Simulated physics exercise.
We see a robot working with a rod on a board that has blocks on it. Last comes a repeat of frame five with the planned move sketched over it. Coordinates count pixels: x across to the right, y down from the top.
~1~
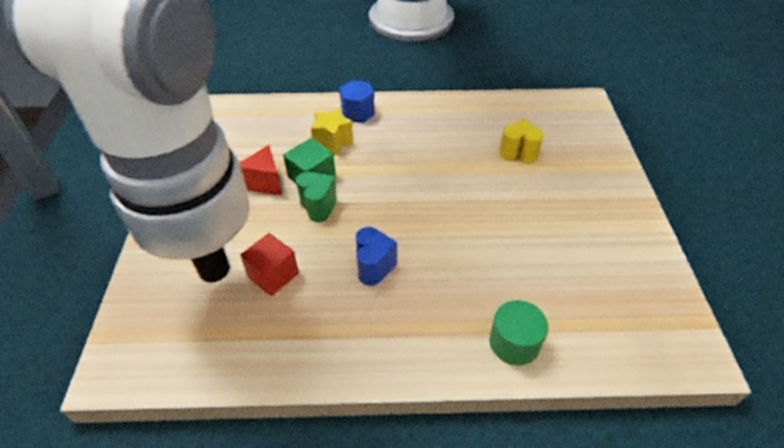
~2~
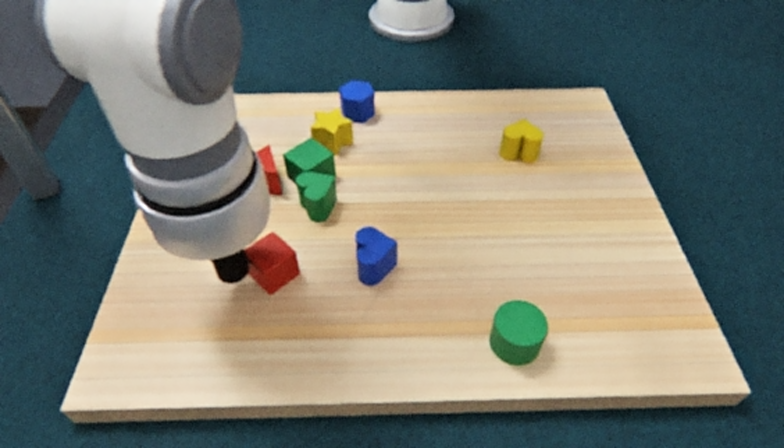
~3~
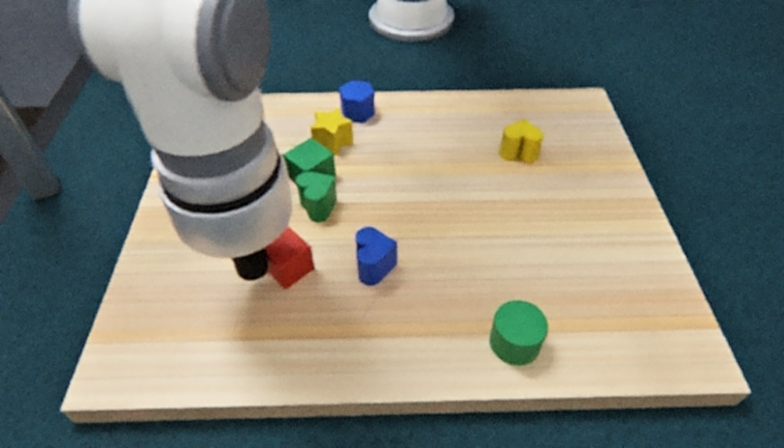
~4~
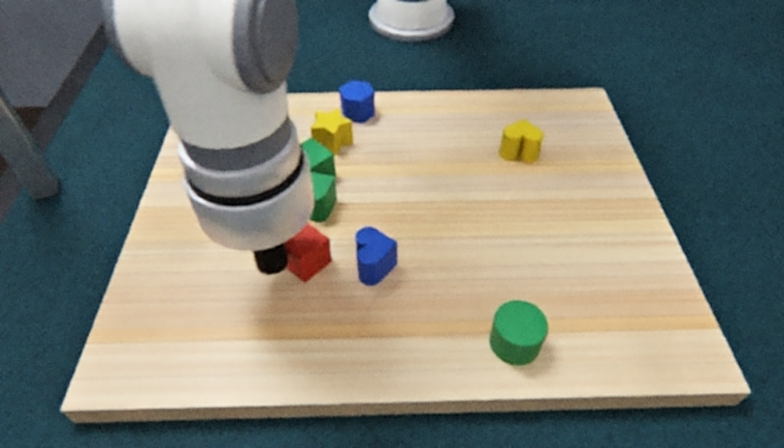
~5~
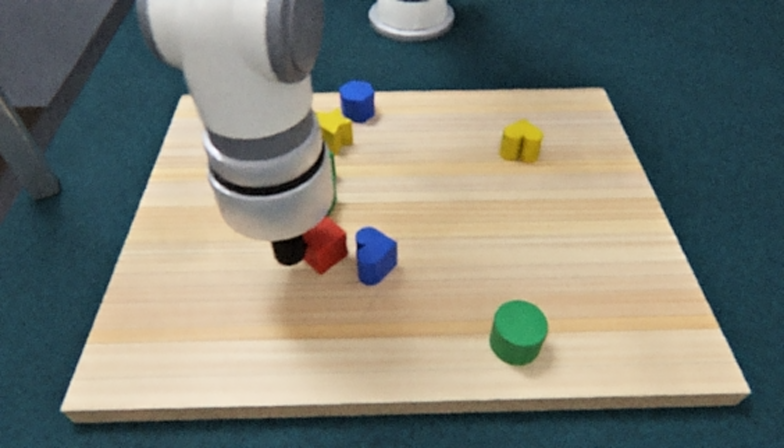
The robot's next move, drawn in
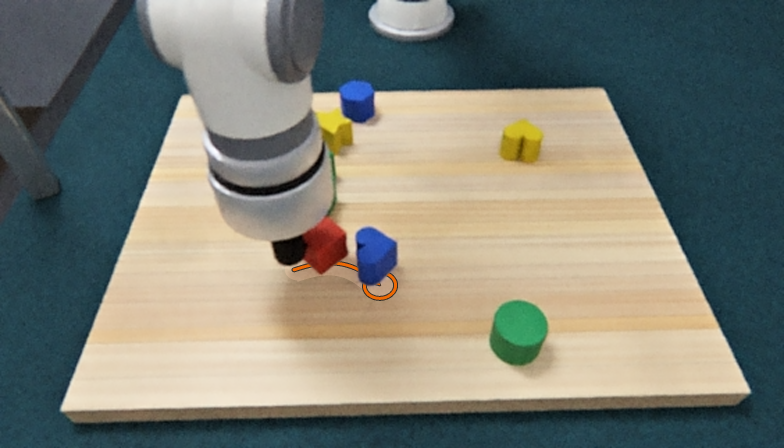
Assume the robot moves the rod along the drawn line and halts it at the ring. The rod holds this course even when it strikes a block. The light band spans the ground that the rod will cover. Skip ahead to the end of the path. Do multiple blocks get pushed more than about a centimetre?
That would be a yes.
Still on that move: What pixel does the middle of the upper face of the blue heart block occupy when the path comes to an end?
Its top middle will sit at (407, 252).
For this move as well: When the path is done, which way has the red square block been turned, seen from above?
Short answer: Counterclockwise.
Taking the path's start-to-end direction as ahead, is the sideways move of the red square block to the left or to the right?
Facing from start to end, it shifts left.
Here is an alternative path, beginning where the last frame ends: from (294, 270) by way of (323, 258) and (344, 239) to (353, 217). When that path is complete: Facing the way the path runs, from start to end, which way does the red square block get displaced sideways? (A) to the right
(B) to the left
A
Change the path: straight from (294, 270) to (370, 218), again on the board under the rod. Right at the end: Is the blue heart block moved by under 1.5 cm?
Answer: Yes.
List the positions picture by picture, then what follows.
Tip of the rod at (215, 270), middles of tops, green heart block at (315, 184), red square block at (267, 252), blue heart block at (373, 244), in the first frame.
Rod at (233, 271), nothing pushed, in the second frame.
Rod at (253, 269), red square block at (284, 246), in the third frame.
Rod at (272, 263), red square block at (302, 239), in the fourth frame.
Rod at (290, 254), green heart block hidden, red square block at (320, 232), blue heart block at (373, 244), in the fifth frame.
The line goes from (294, 270) over (325, 263) and (356, 268) to (380, 285).
On the path given first. Halfway along, rod at (340, 248); red square block at (352, 216), turned 15° anticlockwise.
At the end, rod at (380, 270); green heart block unmoved; red square block at (353, 216), turned 20° anticlockwise; blue heart block at (407, 252), turned 20° anticlockwise.
